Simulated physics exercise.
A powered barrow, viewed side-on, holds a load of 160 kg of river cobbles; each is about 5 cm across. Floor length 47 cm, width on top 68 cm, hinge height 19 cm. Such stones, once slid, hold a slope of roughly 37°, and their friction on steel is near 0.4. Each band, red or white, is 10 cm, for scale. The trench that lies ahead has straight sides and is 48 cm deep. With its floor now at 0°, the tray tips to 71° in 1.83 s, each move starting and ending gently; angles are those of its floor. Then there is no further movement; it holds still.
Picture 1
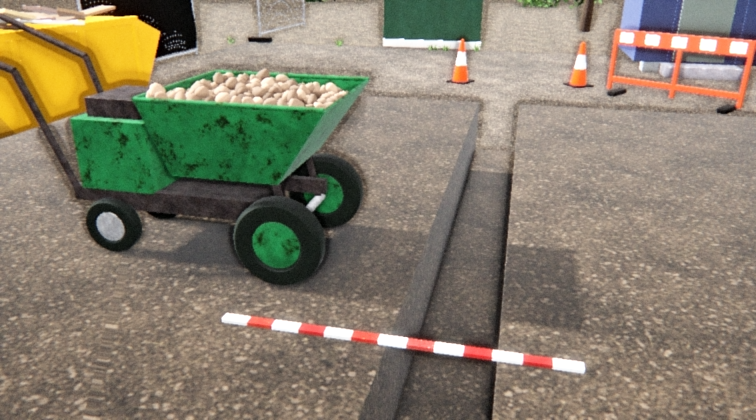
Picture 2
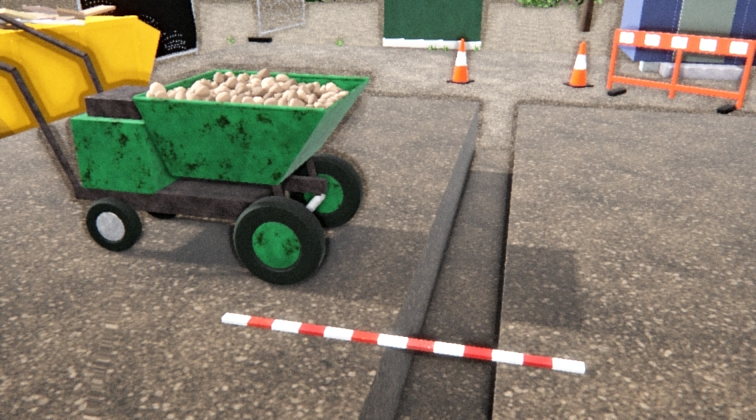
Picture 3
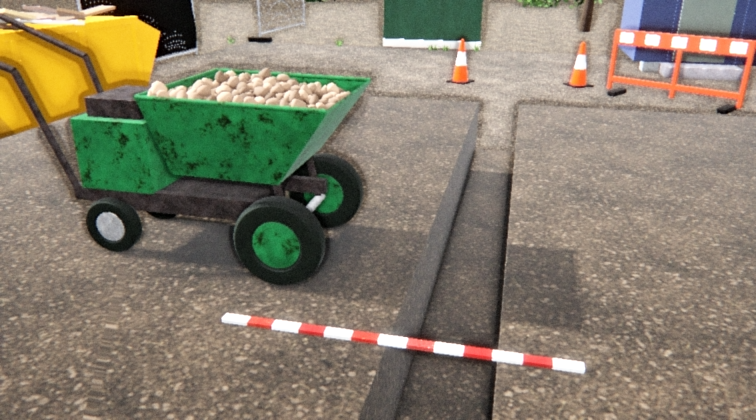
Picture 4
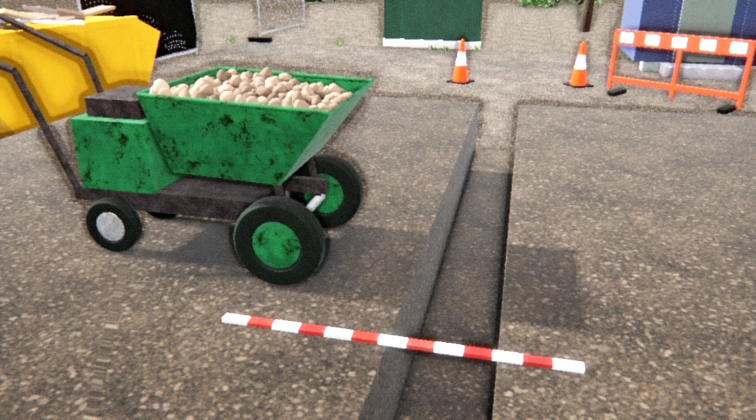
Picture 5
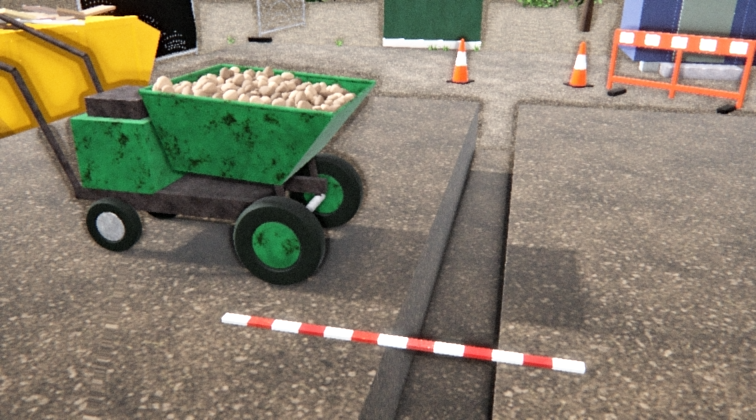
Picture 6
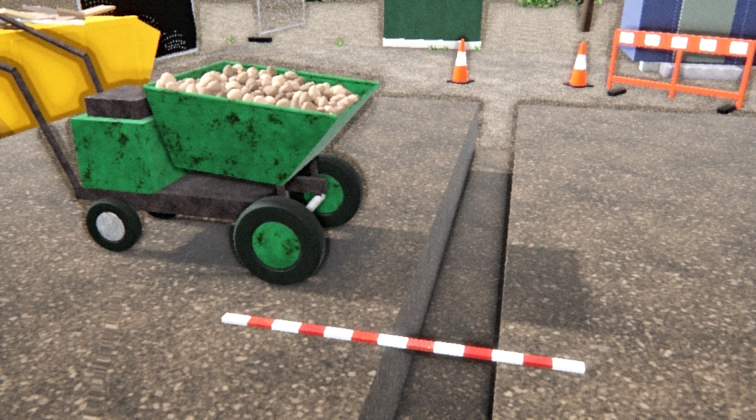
The green tray of a barrow loaded with rounded stones tilts slightly toward the right.
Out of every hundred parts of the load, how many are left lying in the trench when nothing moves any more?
Around 96 in every hundred.
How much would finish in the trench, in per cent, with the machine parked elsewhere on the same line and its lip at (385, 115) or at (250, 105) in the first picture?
I'd expect close to 50 per cent at the first and 70 per cent at the second.
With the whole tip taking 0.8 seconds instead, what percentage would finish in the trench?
That would give about 85 percent.
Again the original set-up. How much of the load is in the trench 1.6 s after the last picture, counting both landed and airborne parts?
Some 40 per cent of the load by that point.
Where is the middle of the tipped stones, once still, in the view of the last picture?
About (465, 340).
Then, 1.1 s after the last picture the floor is at 60°, 99 % in the tray, 1 % in the trench; the foremost stones are at (448, 211).
Then, 1.6 s after the last picture the floor is at 71°, 56 % in the tray, 42 % in the trench, 2 % past the trench; the foremost stones are at (554, 280).
Then, 2.0 s after the last picture the floor is at 71°, 30 % in the tray, 67 % in the trench, 4 % past the trench; the foremost stones are at (595, 283).
Then, 3.9 s after the last picture the floor is at 71°, 0 % in the tray, 96 % in the trench, 4 % past the trench; the foremost stones are at (600, 276).
